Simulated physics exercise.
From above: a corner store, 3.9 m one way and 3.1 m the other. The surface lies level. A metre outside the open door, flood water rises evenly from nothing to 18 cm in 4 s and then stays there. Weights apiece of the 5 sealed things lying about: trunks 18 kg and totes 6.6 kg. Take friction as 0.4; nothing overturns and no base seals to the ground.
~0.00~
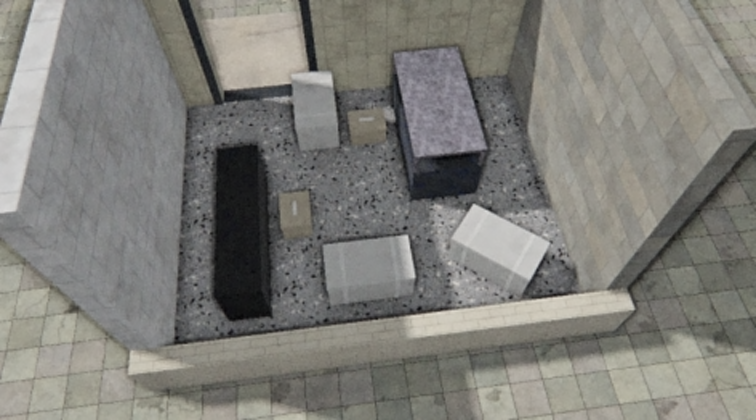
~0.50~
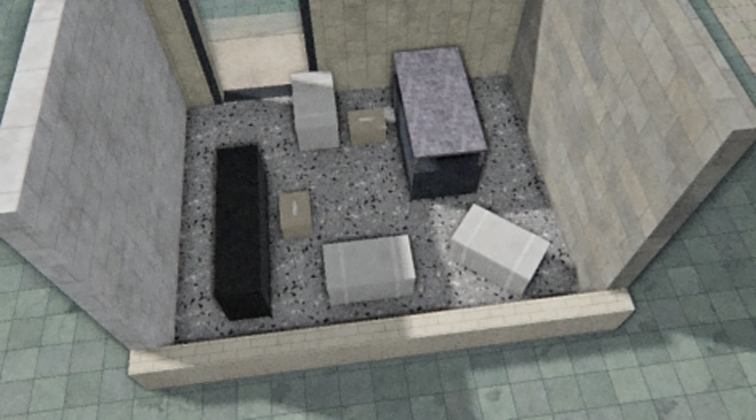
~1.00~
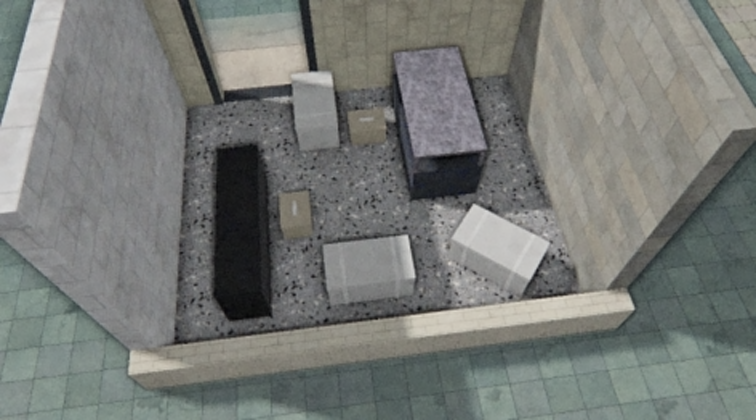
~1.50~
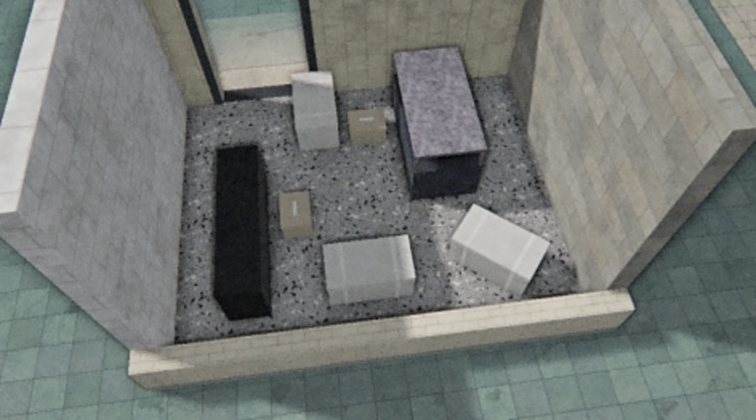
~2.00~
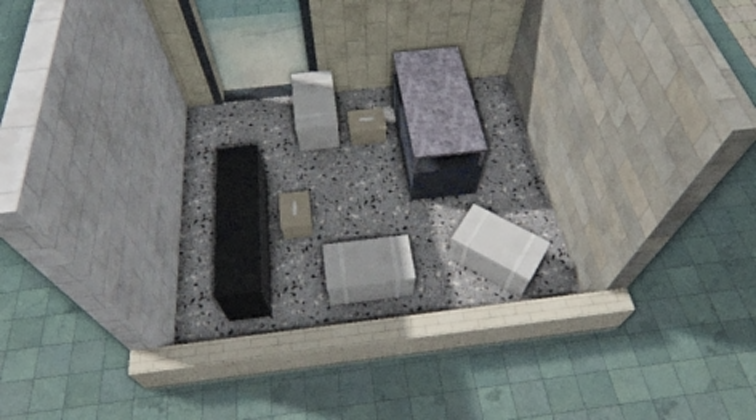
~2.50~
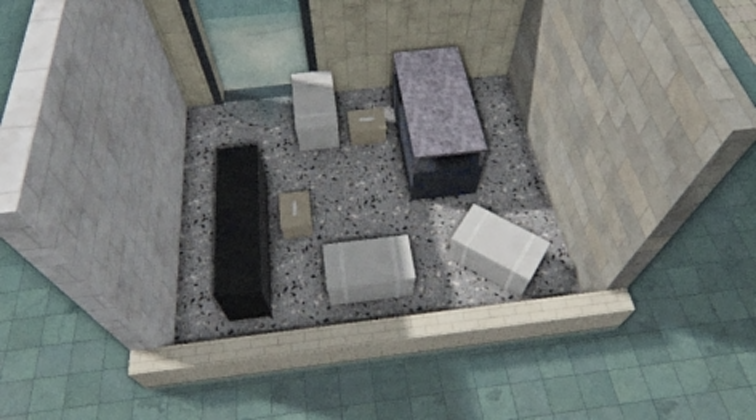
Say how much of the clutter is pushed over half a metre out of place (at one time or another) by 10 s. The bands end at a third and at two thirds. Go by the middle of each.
It is between one and two thirds.
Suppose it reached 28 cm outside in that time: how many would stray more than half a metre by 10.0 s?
In that case 3 of them.
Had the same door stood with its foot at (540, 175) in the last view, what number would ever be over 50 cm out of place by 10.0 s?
In that case 4 of them.
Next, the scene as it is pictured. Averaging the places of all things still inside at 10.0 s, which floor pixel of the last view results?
Near (444, 206).
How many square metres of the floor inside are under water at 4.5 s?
About 3.5 m2.
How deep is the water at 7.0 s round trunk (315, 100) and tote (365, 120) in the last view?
Roughly 4 and 2 cm.
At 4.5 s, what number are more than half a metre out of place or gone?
I count 0.
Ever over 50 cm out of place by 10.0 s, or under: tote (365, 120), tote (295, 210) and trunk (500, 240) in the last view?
In that order: Less, past it, past it.
After 3.5 s 0 of 5 are over 50 cm from their spots; 0 afloat.
After 4.5 s 0 of 5 are over 50 cm from their spots; 0 afloat.
After 7.0 s 1 of 5 are over 50 cm from their spots; 1 afloat.
After 10.0 s 3 of 5 are over 50 cm from their spots, and 3 have been at some point; 2 afloat.
